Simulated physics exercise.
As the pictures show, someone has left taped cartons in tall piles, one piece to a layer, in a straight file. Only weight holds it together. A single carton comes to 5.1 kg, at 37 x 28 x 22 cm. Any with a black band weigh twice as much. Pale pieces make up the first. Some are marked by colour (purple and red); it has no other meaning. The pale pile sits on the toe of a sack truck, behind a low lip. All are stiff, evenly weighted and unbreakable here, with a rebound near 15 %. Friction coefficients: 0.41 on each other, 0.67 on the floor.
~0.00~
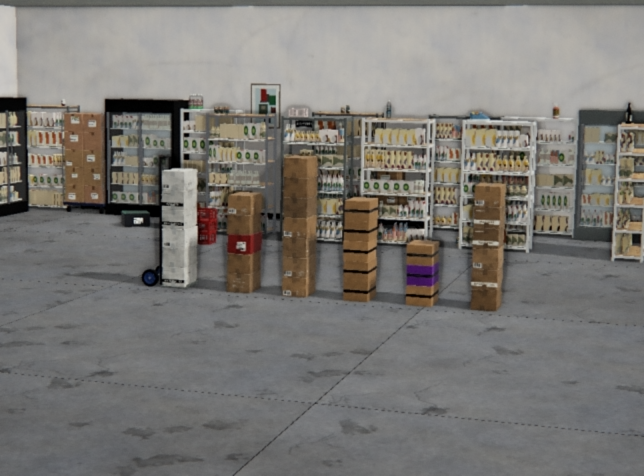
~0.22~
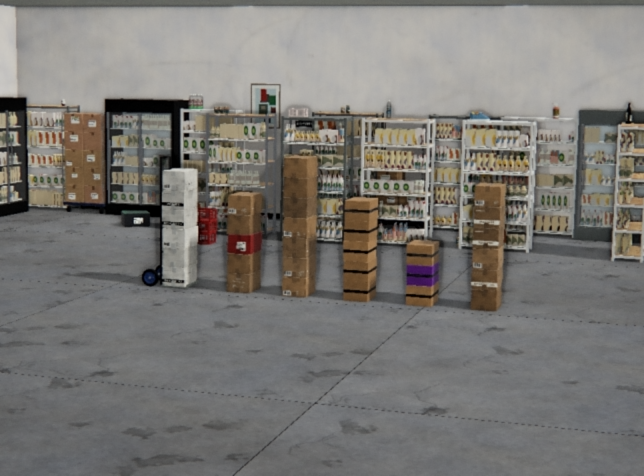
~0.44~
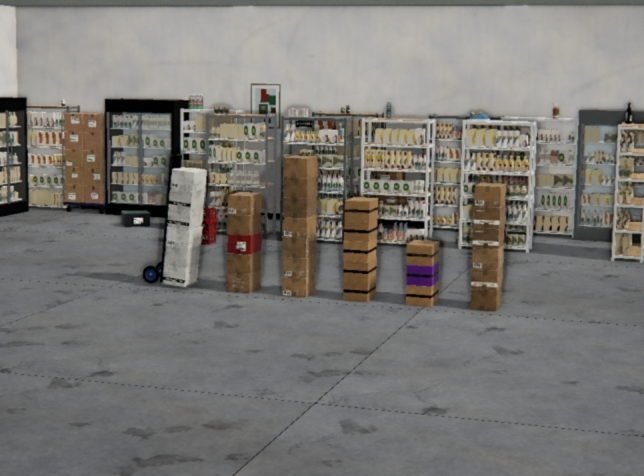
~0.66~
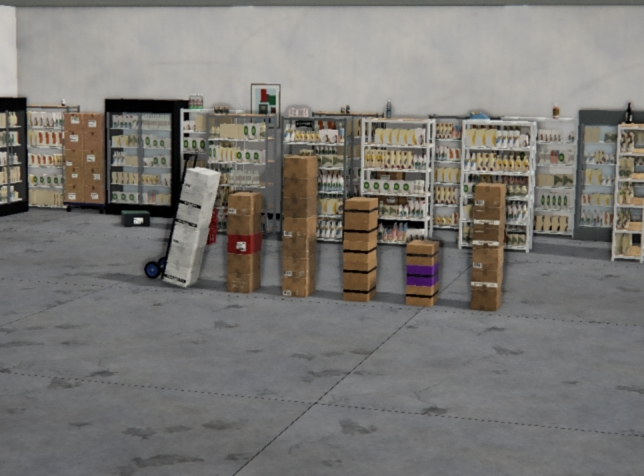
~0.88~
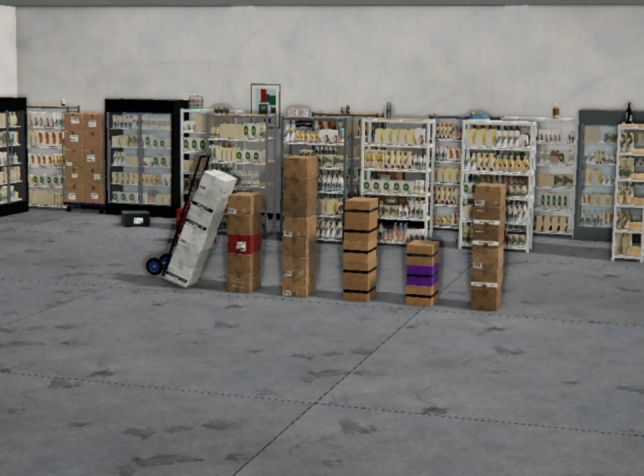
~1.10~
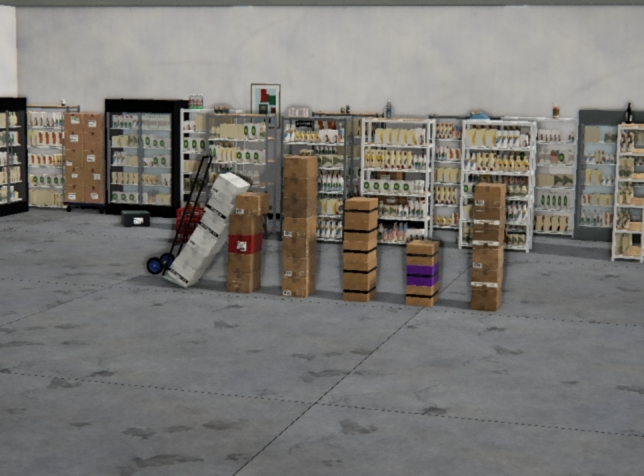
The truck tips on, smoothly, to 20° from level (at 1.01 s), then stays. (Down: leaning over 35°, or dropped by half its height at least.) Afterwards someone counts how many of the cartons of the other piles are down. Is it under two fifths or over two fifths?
The part is more than two fifths.
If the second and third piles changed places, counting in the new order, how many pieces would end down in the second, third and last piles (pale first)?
Then second 7, third 5, last 5.
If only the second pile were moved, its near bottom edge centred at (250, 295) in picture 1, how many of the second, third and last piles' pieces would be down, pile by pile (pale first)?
Then second 4, third 7, last 5.
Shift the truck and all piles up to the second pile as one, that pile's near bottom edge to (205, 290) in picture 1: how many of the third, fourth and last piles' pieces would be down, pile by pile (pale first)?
Then third 1, fourth 0, last 0.
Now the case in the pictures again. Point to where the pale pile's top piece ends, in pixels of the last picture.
Around (286, 236).
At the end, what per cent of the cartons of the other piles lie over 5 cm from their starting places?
It is 90 per cent.
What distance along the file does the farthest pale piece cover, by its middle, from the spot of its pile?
Roughly 130 cm along.
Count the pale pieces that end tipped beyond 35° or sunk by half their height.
The count is 6.
After 1.58 s, 6 of the pale pile down; none of the 26 other cartons down, 8 disturbed; red carton 21° from how it stood.
After 2.24 s, 6 of the pale pile down; 5 of the 26 other cartons down; red carton 41° from how it stood, 16 cm lower.
After 2.98 s, 6 of the pale pile down; 14 of the 26 other cartons down; red carton 49° from how it stood, 21 cm lower; purple carton 7° from how it stood.
In the end (5.2 s), 6 of the pale pile down; 16 of the 26 other cartons down; red carton 49° from how it stood, 21 cm lower; purple carton 10° from how it stood. That is 62 per cent. From the last view, middles, red carton near (291, 263), purple carton near (441, 274).
